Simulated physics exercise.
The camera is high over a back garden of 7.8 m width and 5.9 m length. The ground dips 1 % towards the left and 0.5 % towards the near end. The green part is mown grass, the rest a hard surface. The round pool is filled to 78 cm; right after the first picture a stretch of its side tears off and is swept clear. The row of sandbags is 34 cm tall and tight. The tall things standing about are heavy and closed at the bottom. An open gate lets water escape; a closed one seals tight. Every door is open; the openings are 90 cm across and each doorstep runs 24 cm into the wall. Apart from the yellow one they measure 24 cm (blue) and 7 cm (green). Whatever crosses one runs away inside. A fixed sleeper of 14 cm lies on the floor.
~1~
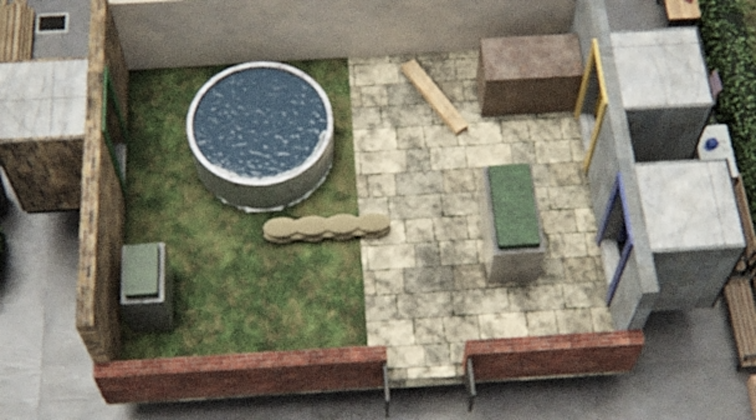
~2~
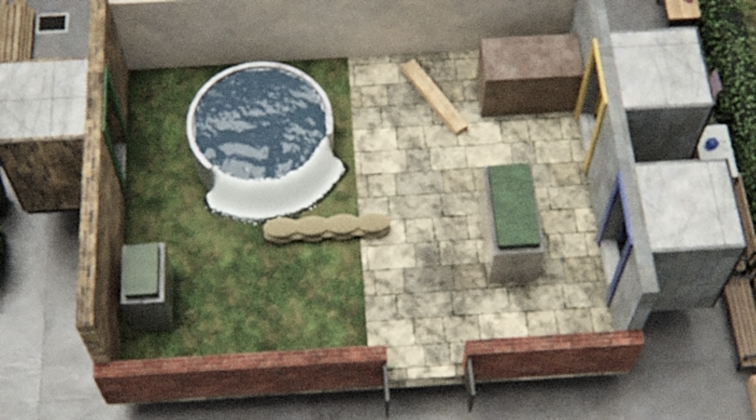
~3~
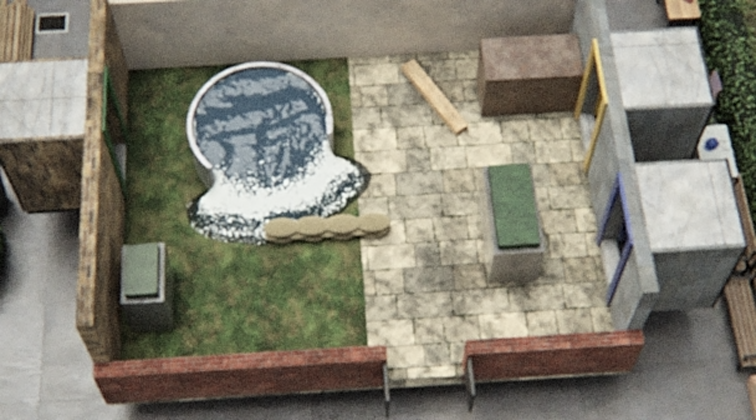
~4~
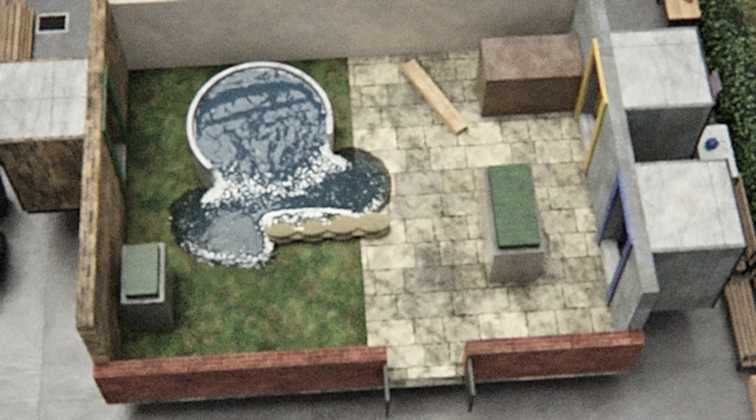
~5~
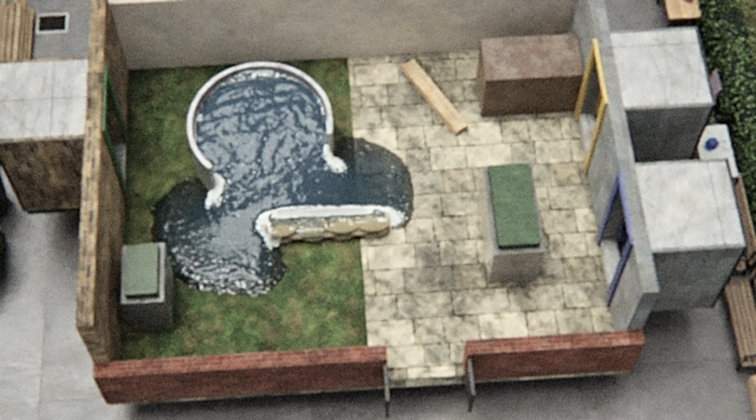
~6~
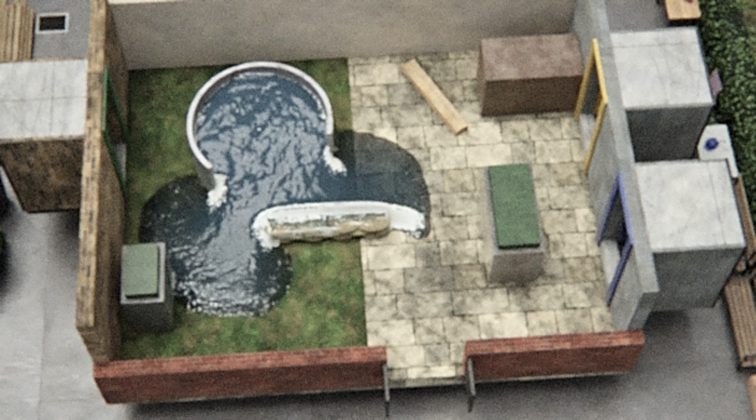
Round pool in a walled garden bursting at its near side, water pouring around a low tan barrier across grass and paving.
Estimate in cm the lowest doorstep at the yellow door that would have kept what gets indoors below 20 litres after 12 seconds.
It would have to be roughly 20.5 cm high.
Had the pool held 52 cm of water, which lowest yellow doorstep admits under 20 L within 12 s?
About 11.5 cm.
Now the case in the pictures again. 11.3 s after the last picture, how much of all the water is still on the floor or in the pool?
About 86 per cent.
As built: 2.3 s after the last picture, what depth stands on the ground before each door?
Depths in cm: Blue 0, yellow 26, green 6.
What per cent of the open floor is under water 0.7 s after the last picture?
Some 40 per cent of it.
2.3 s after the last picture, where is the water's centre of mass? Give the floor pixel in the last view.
Around (310, 227).
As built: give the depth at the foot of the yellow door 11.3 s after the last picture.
Roughly 4.5 cm deep.
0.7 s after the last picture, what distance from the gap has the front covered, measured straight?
Some 4.0 m out.
Then, 0.7 s after the last picture water covers 40 % of the floor, deepest (48 cm) near (288, 219); it has not reached the yellow door.
Then, 2.3 s after the last picture water covers 70 % of the floor, deepest (36 cm) near (123, 308); 26 cm at the yellow door, 7 litres in over its 20 cm doorstep.
Then, 11.3 s after the last picture water covers 95 % of the floor, deepest (12 cm) near (156, 380); 4 cm at the yellow door, 20 litres in over its 20 cm doorstep.
At the yellow door as built, the water peaked near 27 cm, 2.1 s after the last picture.
With a doorstep of 16.5 cm, 41 litres would have come in within the 12 s; with 22.5 cm, 12 litres. So under 20 litres takes about 20.5 cm.
